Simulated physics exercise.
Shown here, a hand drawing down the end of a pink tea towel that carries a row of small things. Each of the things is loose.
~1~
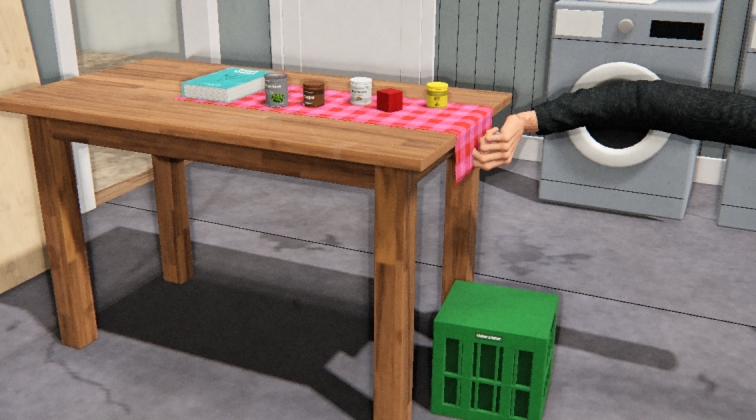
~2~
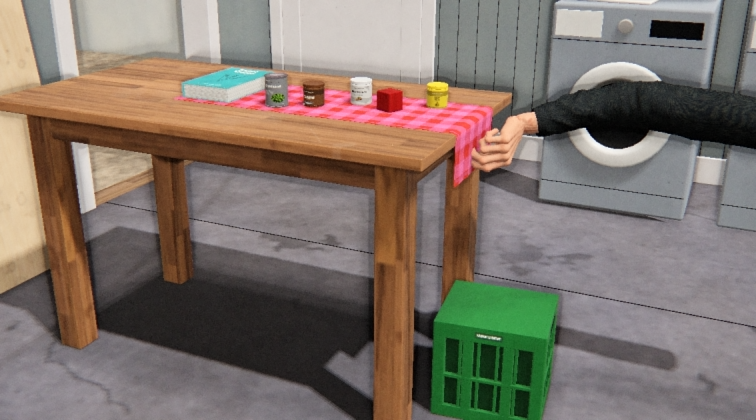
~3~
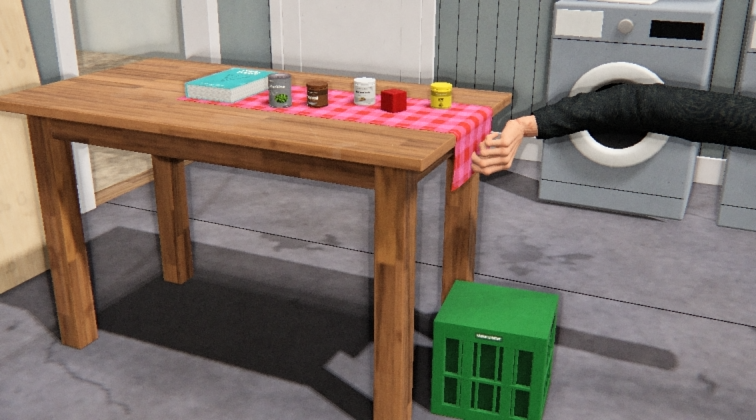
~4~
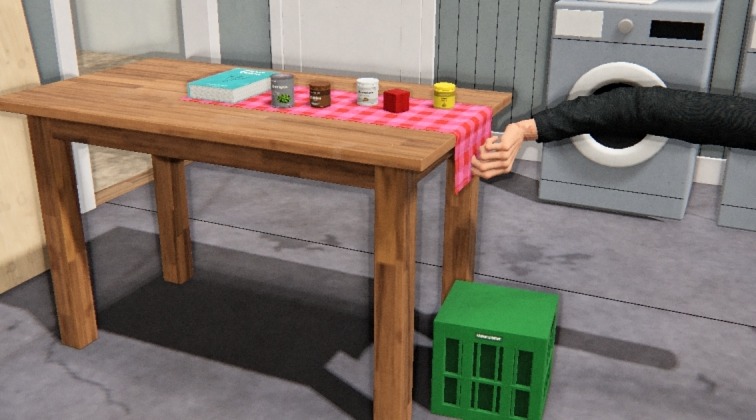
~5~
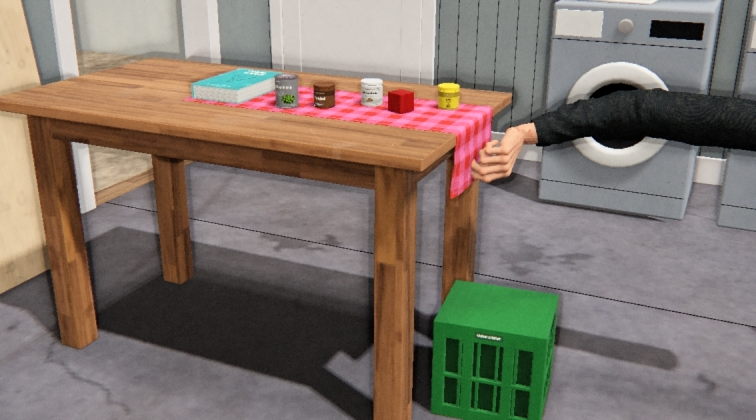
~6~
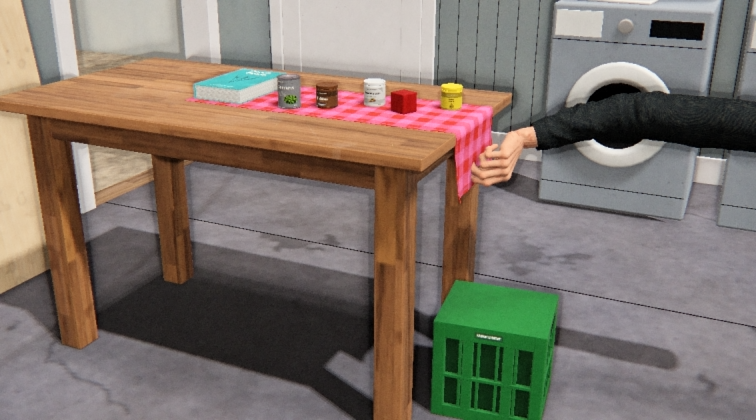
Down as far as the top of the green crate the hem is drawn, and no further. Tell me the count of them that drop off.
The count is three.
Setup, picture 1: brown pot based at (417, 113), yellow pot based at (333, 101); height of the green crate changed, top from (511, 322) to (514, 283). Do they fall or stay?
Brown pot: Lost; yellow pot: Safe.
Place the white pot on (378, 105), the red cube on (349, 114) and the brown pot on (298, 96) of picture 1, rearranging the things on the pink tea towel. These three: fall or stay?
Here's how it goes: The white pot ends up down, the red cube ends up down, and the brown pot makes it through.
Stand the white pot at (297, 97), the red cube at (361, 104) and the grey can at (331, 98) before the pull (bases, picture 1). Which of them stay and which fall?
The white pot is still on top, the red cube is off the top and the grey can is still on top.
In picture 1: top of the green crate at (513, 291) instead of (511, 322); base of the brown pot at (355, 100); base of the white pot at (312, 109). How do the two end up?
The brown pot ends up on top while the white pot ends up on top.
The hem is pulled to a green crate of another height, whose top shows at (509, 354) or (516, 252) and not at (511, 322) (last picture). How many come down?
4 and 1.
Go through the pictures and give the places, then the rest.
The first picture shows hem (455, 187); yellow pot (437, 84); red cube (390, 91); white pot (361, 79); brown pot (314, 83); grey can (276, 75); top of the crate (511, 322).
The second picture shows hem (454, 187); yellow pot (437, 84).
The third picture shows hem (452, 191); red cube (394, 91).
The fourth picture shows hem (456, 195); white pot (368, 80); top of the crate (511, 322).
The fifth picture shows hem (451, 199); brown pot (324, 84).
The sixth picture shows hem (460, 203); yellow pot (452, 86); red cube (404, 92); white pot (374, 81); brown pot (327, 84); grey can (288, 76).
A little later, hem near (472, 248); yellow pot gone.
Next, hem on the crate; yellow pot, red cube and white pot gone.
When it is over, hem on the crate; yellow pot, red cube and white pot gone. It carries off three.
